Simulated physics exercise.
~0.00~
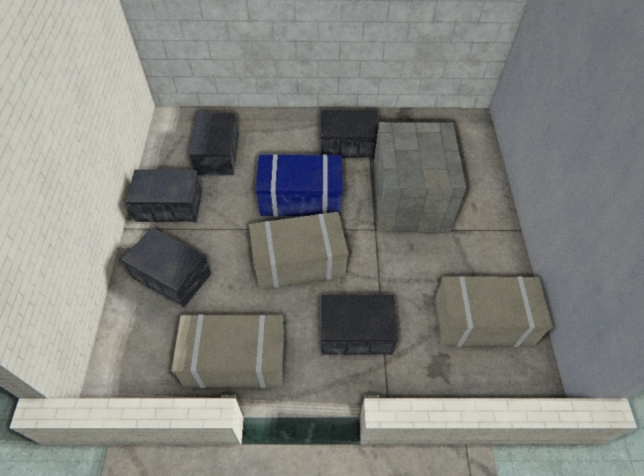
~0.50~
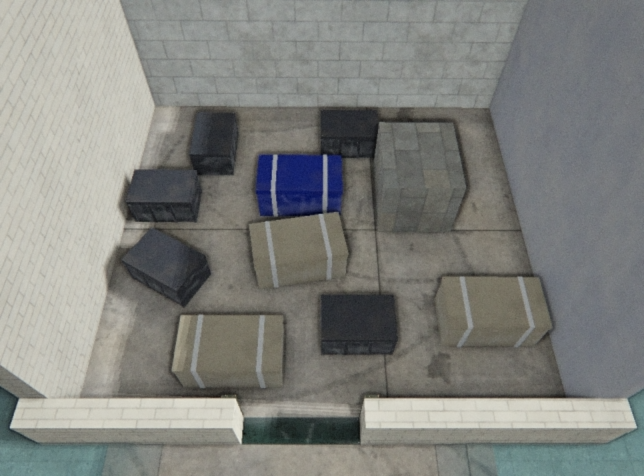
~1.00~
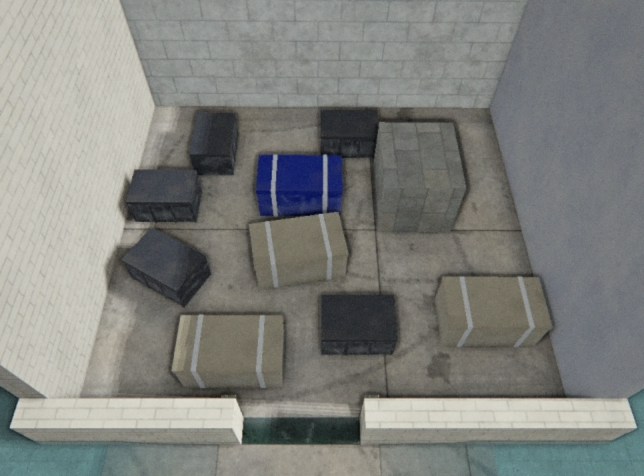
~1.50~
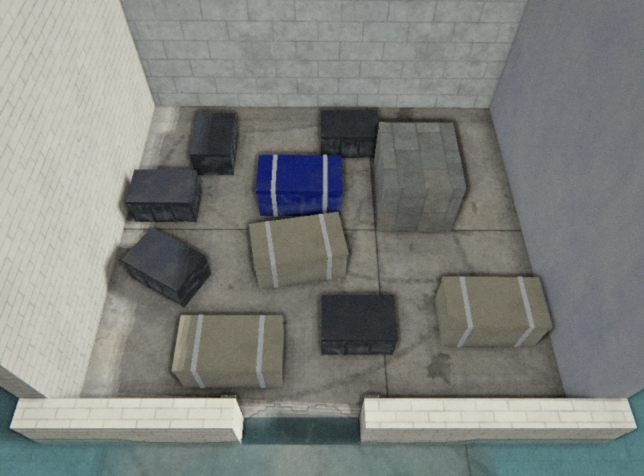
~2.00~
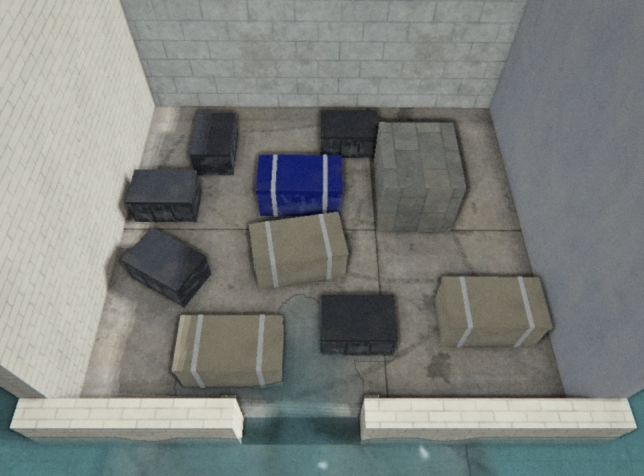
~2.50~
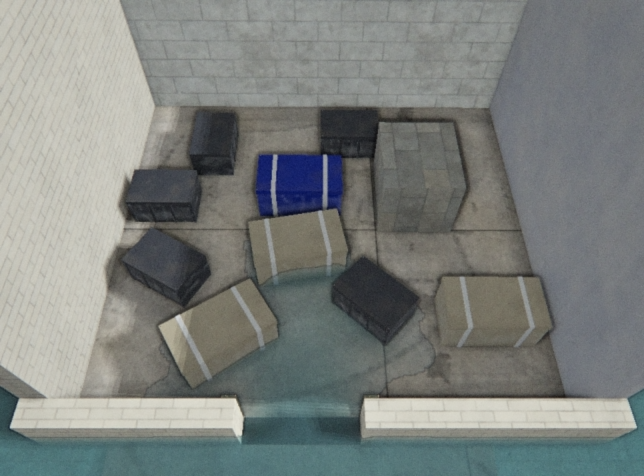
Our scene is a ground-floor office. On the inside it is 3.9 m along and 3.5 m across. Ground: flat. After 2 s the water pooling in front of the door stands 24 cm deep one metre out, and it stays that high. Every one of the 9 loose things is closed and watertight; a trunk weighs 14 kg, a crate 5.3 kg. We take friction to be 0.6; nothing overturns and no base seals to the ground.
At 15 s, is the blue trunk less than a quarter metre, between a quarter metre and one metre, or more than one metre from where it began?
It's going to be taken off.
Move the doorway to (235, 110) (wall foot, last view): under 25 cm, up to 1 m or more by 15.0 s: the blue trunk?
So the blue trunk is slightly displaced by then.
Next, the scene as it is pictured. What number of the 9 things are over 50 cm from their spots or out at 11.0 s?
The answer is 7.
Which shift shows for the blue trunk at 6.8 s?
Displacement by then near 80 cm.
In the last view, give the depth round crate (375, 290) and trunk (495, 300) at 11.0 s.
First roughly 7 cm, second roughly 8 cm.
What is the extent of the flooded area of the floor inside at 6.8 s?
Around 13 m2 of it.
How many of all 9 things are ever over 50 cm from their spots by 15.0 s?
That comes to 9.
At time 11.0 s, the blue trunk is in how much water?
15 cm, roughly.
After 3.5 s the blue trunk is near (301, 150), 0.3 m from its start, aground; 2 afloat.
After 6.8 s the blue trunk is near (284, 105), 0.9 m from its start, afloat; 9 afloat.
After 11.0 s the blue trunk is near (339, 90), 1.1 m from its start, afloat; 9 afloat.
After 15.0 s the blue trunk is near (479, 138), 1.8 m from its start, afloat; 9 afloat.
